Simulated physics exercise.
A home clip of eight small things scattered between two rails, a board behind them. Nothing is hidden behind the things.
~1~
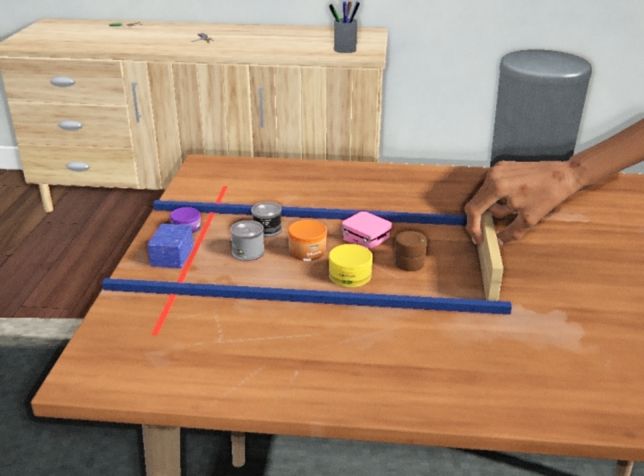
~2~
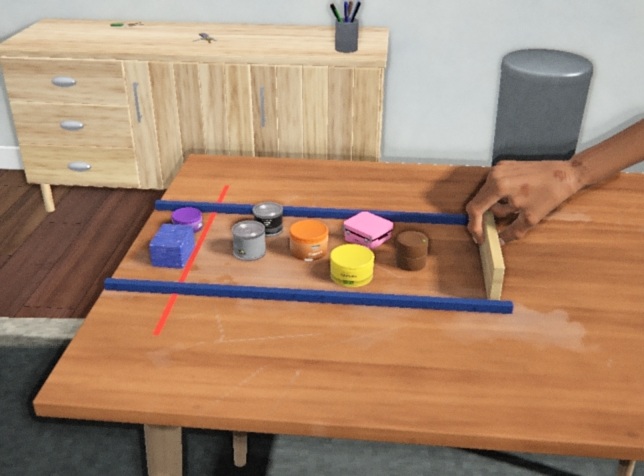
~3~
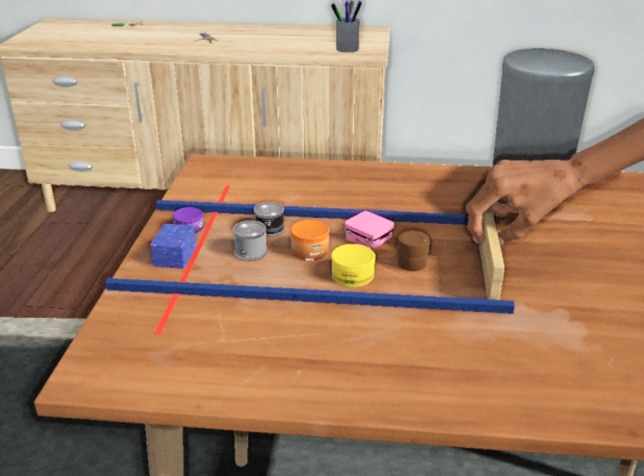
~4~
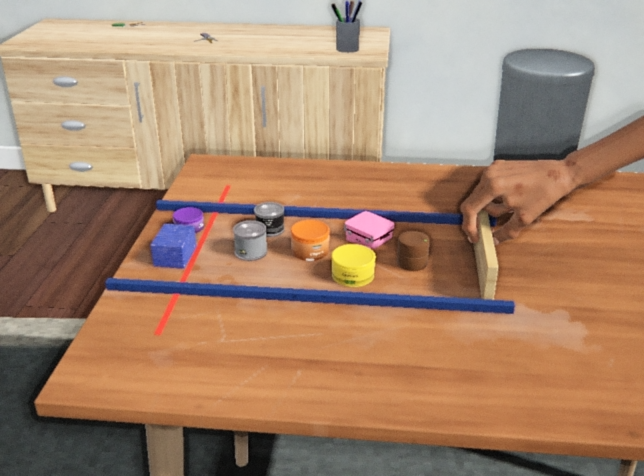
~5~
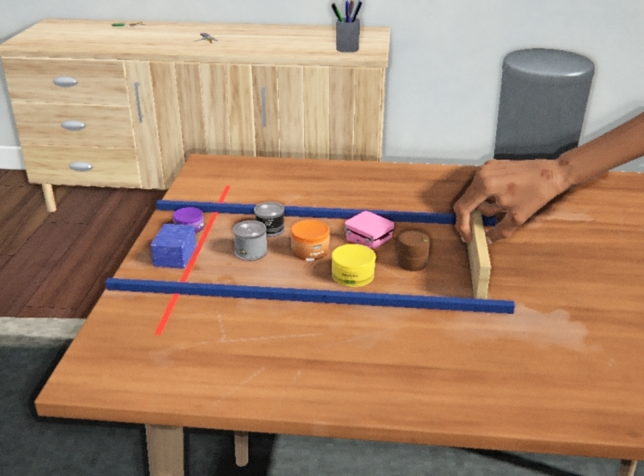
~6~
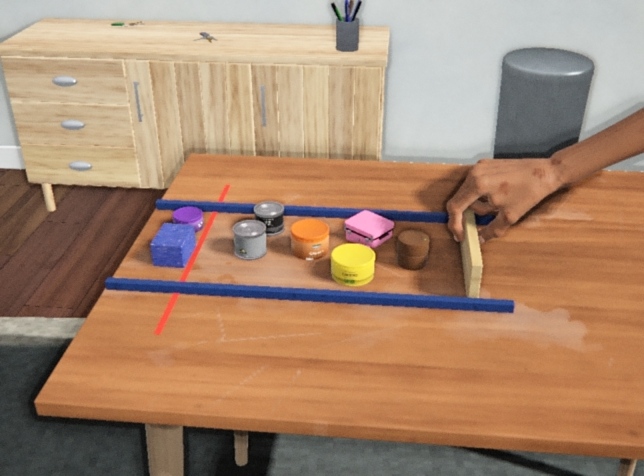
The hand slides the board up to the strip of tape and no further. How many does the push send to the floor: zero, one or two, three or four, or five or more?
Here the number that fall off is one or two.
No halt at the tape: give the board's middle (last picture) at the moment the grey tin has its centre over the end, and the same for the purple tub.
For the grey tin at (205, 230), for the purple tub at (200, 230).
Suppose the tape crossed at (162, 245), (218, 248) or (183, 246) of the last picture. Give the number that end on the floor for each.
Try by try, 5, 1 and 3.
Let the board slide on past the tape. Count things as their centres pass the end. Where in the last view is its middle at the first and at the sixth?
Its middle is around (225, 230) and later (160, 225).
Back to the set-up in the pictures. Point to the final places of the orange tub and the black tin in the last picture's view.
First (154, 232), then (165, 207).
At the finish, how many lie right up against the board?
3 of them.
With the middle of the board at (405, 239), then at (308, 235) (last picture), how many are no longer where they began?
First 1, then 6.
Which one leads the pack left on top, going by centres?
The purple tub.
Soon after, none off yet; purple tub at rest near (188, 221); blue block at rest near (174, 245); grey tin at rest near (250, 240).
After that, none off yet; purple tub at rest near (188, 221); blue block at rest near (174, 245); grey tin displaced about its own width near (228, 240).
And then, none off yet; purple tub moving near (178, 221); blue block displaced about its own width near (132, 251); grey tin displaced well along near (162, 240).
In the end, the number that fall off is one or two; gone, grey tin and blue block.
